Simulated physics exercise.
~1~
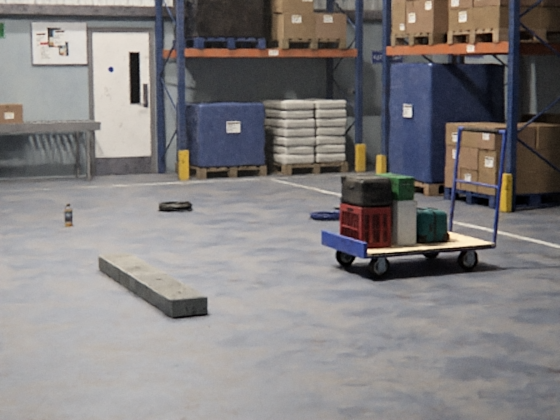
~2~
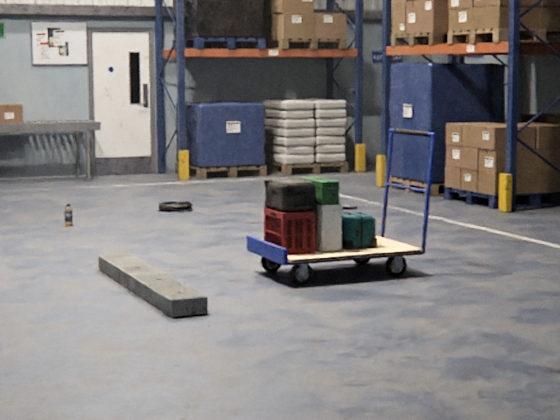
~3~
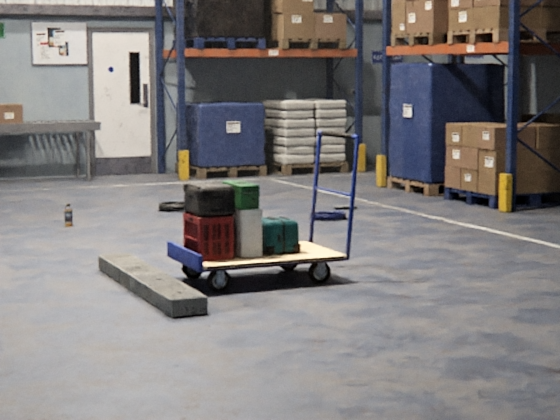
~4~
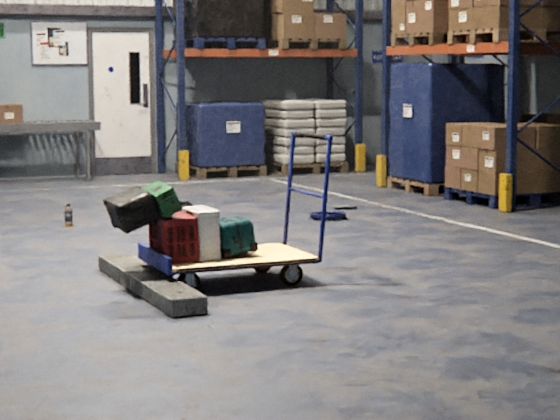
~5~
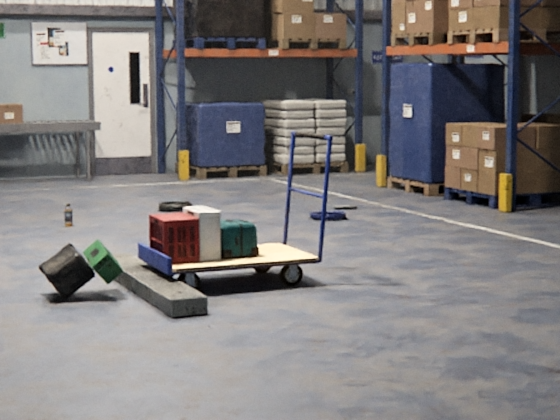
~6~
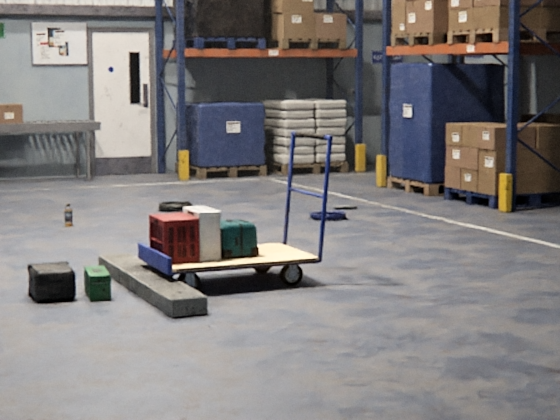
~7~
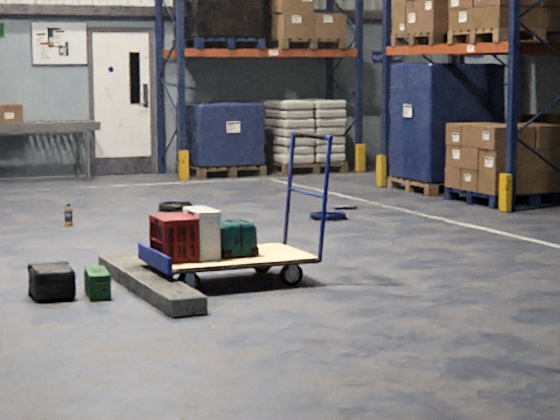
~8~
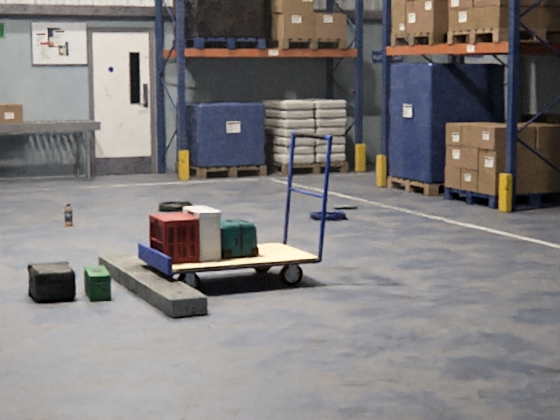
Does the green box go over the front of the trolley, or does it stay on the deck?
The green box goes over the front of the trolley and ends up on the floor beyond the beam, next to the black case.
